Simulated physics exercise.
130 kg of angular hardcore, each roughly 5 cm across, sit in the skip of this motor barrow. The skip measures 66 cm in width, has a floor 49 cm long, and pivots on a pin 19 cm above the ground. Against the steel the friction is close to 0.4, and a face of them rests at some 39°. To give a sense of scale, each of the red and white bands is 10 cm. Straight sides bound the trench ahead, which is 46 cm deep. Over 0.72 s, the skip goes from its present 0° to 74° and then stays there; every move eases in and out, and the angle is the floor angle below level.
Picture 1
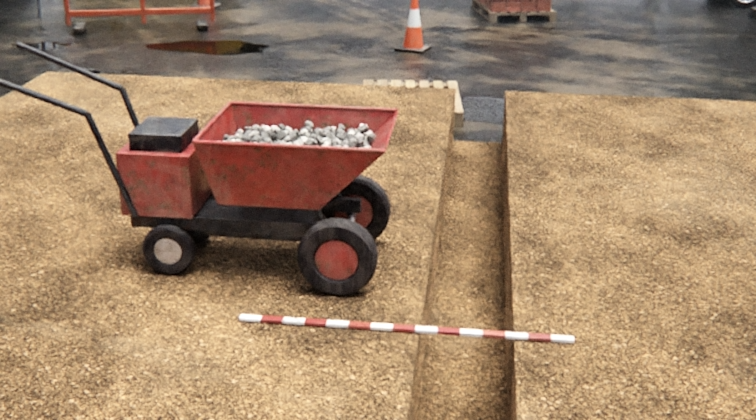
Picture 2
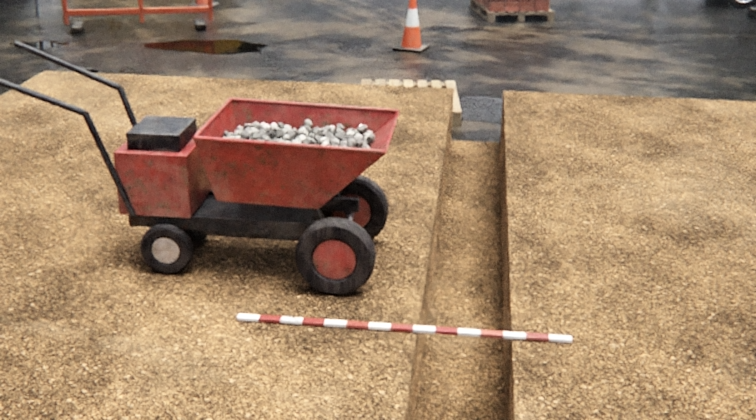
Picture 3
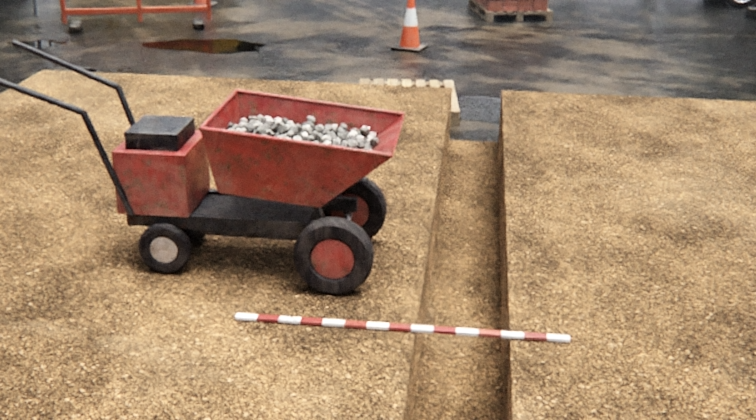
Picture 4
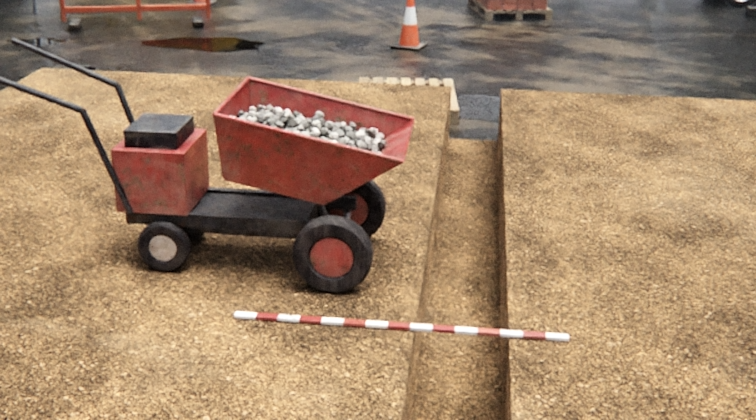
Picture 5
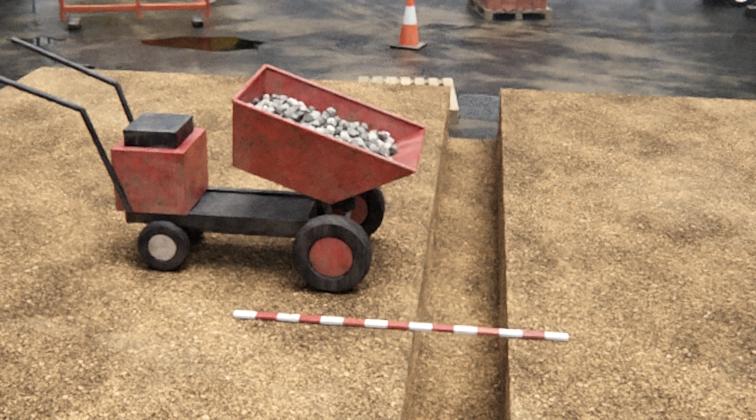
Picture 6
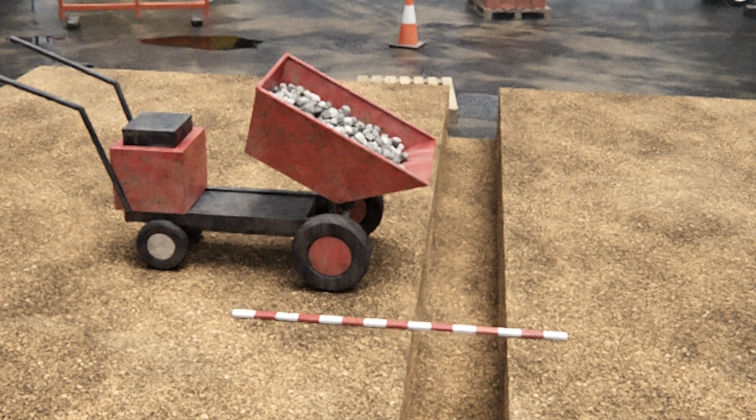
On gravelly ground beside a trench, a red barrow's stone-filled skip tilts steadily rightward.
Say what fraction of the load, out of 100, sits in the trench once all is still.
About 71 out of 100.
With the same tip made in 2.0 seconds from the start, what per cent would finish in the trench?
It'd be some 90 per cent.
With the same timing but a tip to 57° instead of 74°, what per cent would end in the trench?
Some 35 in a hundred, I'd say.
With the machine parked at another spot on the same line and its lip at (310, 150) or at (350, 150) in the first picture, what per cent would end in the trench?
First some 80, then 100 per cent.
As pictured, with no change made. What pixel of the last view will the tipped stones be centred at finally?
Somewhere near pixel (485, 336).
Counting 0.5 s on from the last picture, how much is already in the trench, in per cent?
Close to 25 per cent has got there by then.
Then, 0.2 s after the last picture the floor is at 62°, 100 % in the skip; the foremost stones are at (446, 212).
Then, 0.5 s after the last picture the floor is at 74°, 70 % in the skip, 24 % in the trench, 6 % past the trench; the foremost stones are at (528, 275).
Then, 0.9 s after the last picture the floor is at 74°, 13 % in the skip, 58 % in the trench, 29 % past the trench; the foremost stones are at (662, 284).
Then, 2.8 s after the last picture the floor is at 74°, 0 % in the skip, 71 % in the trench, 29 % past the trench; the foremost stones are at (727, 283).
